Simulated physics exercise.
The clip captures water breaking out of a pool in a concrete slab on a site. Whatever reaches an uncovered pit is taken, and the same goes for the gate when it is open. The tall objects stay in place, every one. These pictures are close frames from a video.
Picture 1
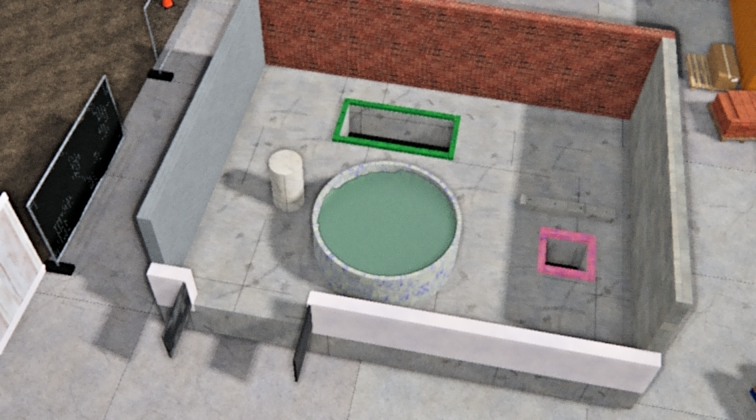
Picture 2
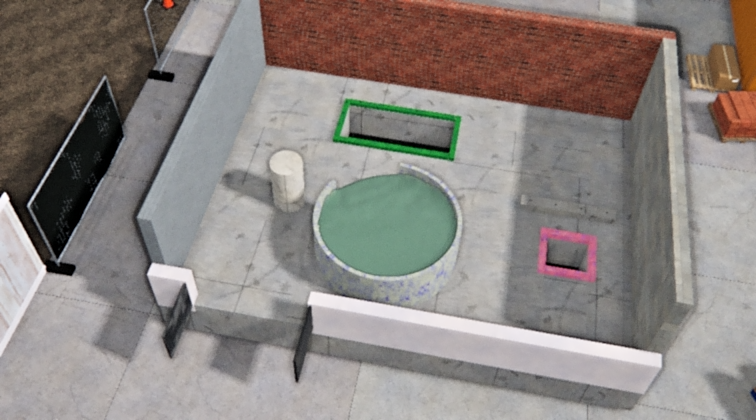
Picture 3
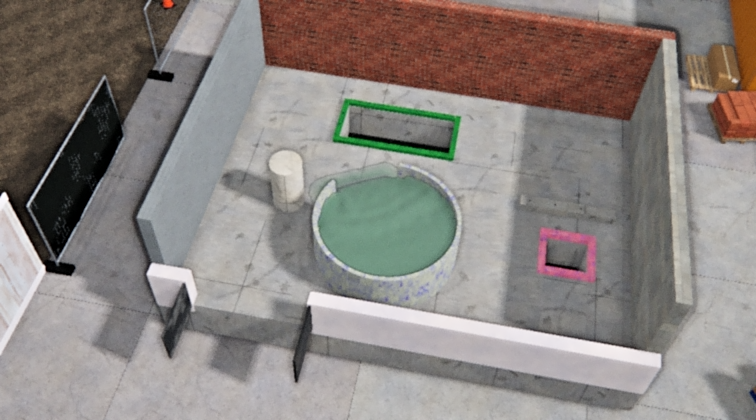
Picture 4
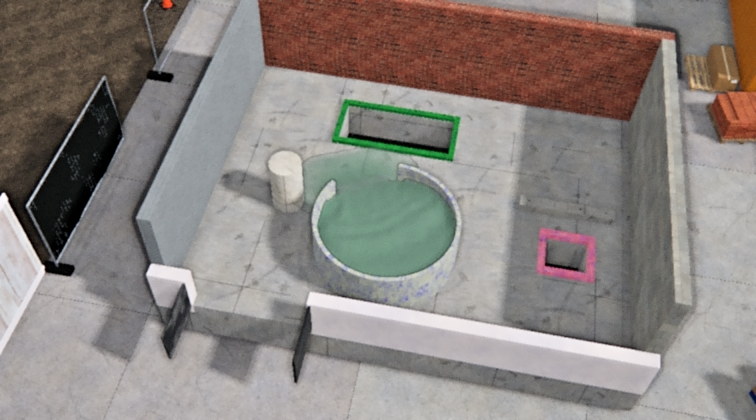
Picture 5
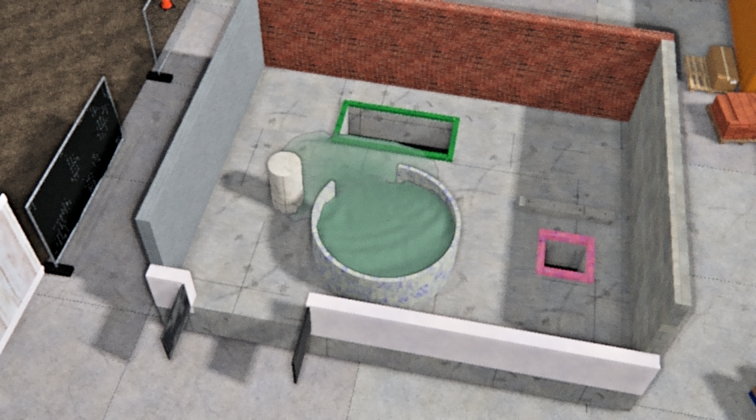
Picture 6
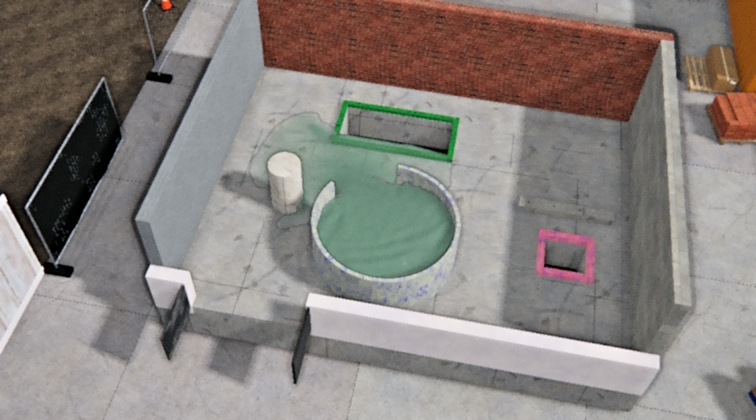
Green water pouring from a gap in a round pool's far side, spreading across concrete past a white cylinder inside low walls.
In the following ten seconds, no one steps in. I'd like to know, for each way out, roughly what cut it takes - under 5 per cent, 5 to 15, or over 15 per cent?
Outcome: The gate carries off five to fifteen per cent. The green pit carries off upward of fifteen per cent. The pink pit carries off beneath five per cent.
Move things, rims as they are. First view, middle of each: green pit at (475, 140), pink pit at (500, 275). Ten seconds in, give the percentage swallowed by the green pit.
The green pit takes 6 per cent.
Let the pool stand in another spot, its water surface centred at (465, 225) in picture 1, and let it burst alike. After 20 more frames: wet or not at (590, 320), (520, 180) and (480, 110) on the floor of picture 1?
Checking the three spots, I get high and dry, high and dry, swamped.
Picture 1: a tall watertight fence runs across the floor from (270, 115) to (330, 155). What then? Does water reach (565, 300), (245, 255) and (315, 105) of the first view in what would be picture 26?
Going one after another, I'd say kept clear of the flood, then reached by the flood, then reached by the flood.
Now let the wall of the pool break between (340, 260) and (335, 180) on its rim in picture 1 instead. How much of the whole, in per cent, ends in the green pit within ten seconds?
Share recorded - green: 2 %.
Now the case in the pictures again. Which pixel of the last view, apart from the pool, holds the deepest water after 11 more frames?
It should be deepest at about (272, 71).
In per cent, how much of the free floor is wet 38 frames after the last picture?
My best guess is some 70 %.
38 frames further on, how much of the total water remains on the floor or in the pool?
My figure is close to 68 percent.
A moment on, water covers 25 % of the floor; the gate 0 %, the green pit 9 %, the pink pit 0 %.
Next, water covers 25 % of the floor; the gate 0 %, the green pit 18 %, the pink pit 0 %.
Then, water covers 40 % of the floor; the gate 0 %, the green pit 25 %, the pink pit 0 %.
Later, water covers 70 % of the floor; the gate 1 %, the green pit 31 %, the pink pit 0 %.
In the end, water covers 90 % of the floor; the gate 8 %, the green pit 33 %, the pink pit 0 %.
